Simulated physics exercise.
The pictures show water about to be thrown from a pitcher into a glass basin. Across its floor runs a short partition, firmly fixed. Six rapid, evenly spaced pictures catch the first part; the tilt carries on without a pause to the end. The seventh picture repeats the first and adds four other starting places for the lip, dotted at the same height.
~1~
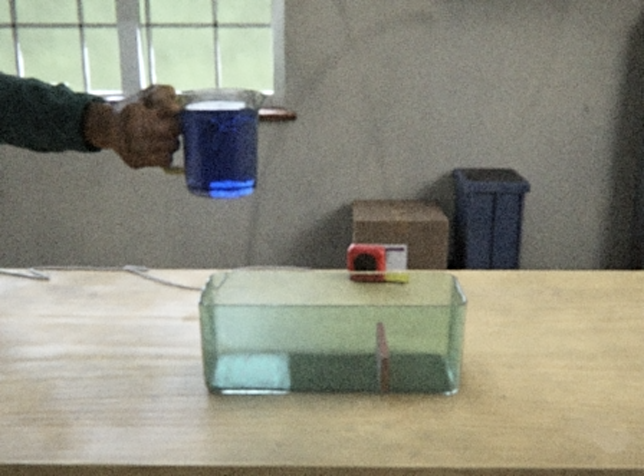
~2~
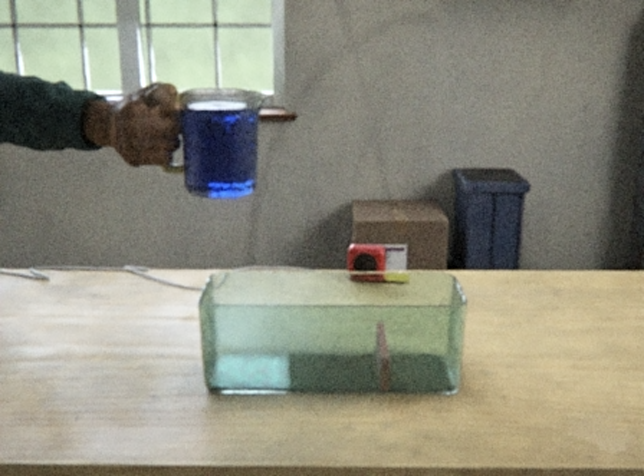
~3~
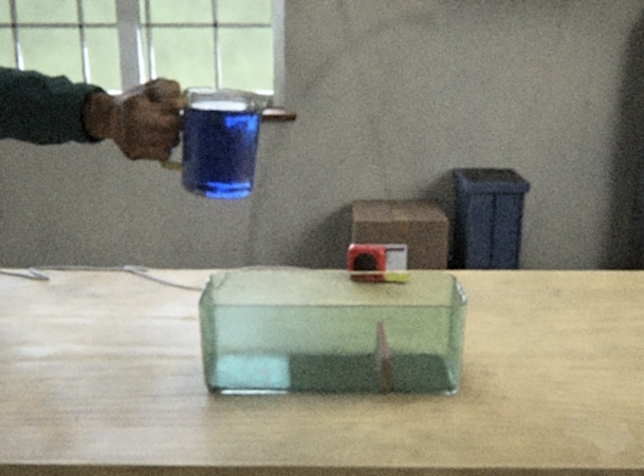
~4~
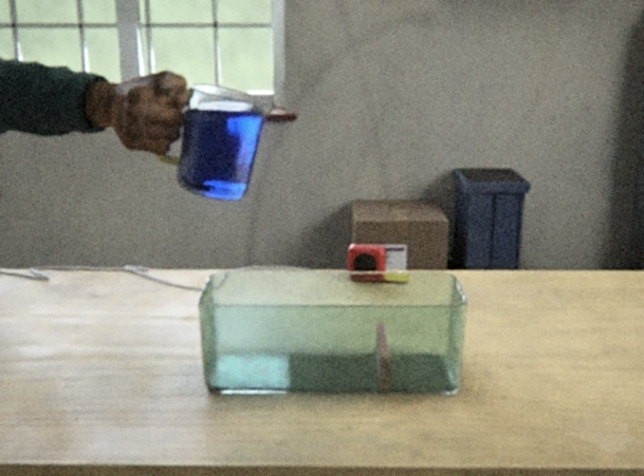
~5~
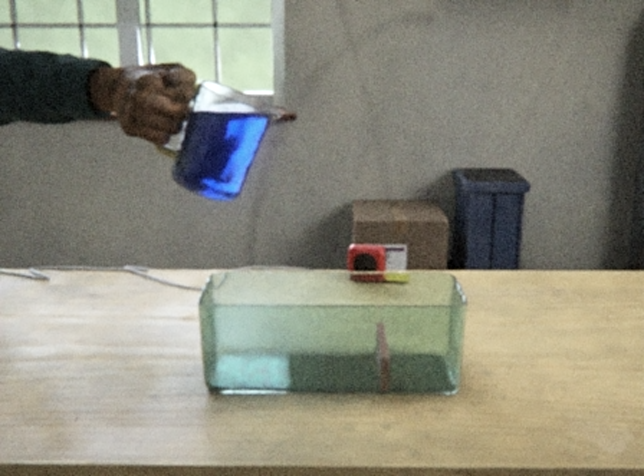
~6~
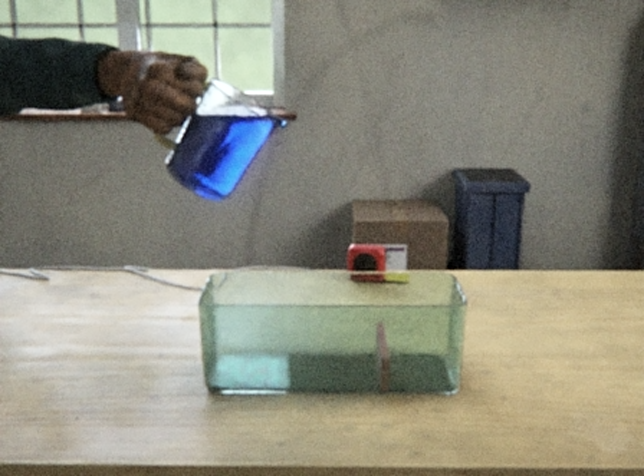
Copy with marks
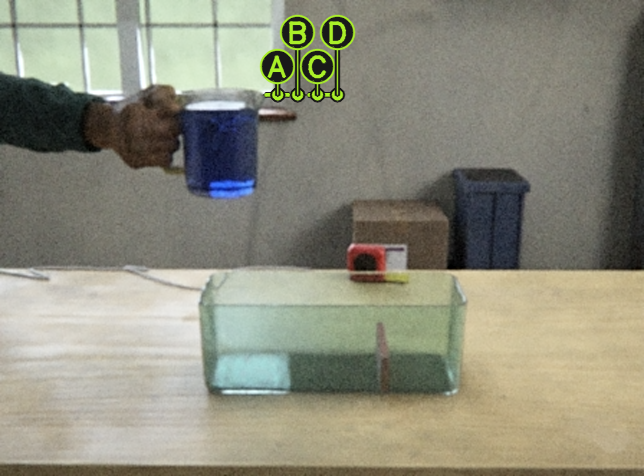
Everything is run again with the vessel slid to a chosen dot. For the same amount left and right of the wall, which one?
Dot B does it best.
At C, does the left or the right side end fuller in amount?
The right one.
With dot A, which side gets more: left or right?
More ends on the left.
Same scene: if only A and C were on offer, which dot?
That is dot C.
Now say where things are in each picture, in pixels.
The first frame shows upright, lip at (265, 94); basin from (205, 389) to (460, 390); top of the wall at (383, 339); nothing has left yet.
The second frame shows upright, lip at (267, 96); nothing has left yet.
The third frame shows tipped about 6°, lip at (270, 99); nothing has left yet.
The fourth frame shows tipped about 12°, lip at (275, 106); nothing has left yet.
The fifth frame shows tipped about 22°, lip at (280, 115); nothing has left yet.
The sixth frame shows tipped about 32°, lip at (284, 126); water is over the lip, down to (284, 126).
In lime, A at (277, 94); B at (297, 94); C at (317, 94); D at (337, 94).
With A, about 92 % ends left of the wall and 3 % right of it; 5 % is lost outside.
With B, about 57 % ends left of the wall and 42 % right of it.
With C, about 15 % ends left of the wall and 84 % right of it.
With D, about 21 % ends left of the wall and 77 % right of it.
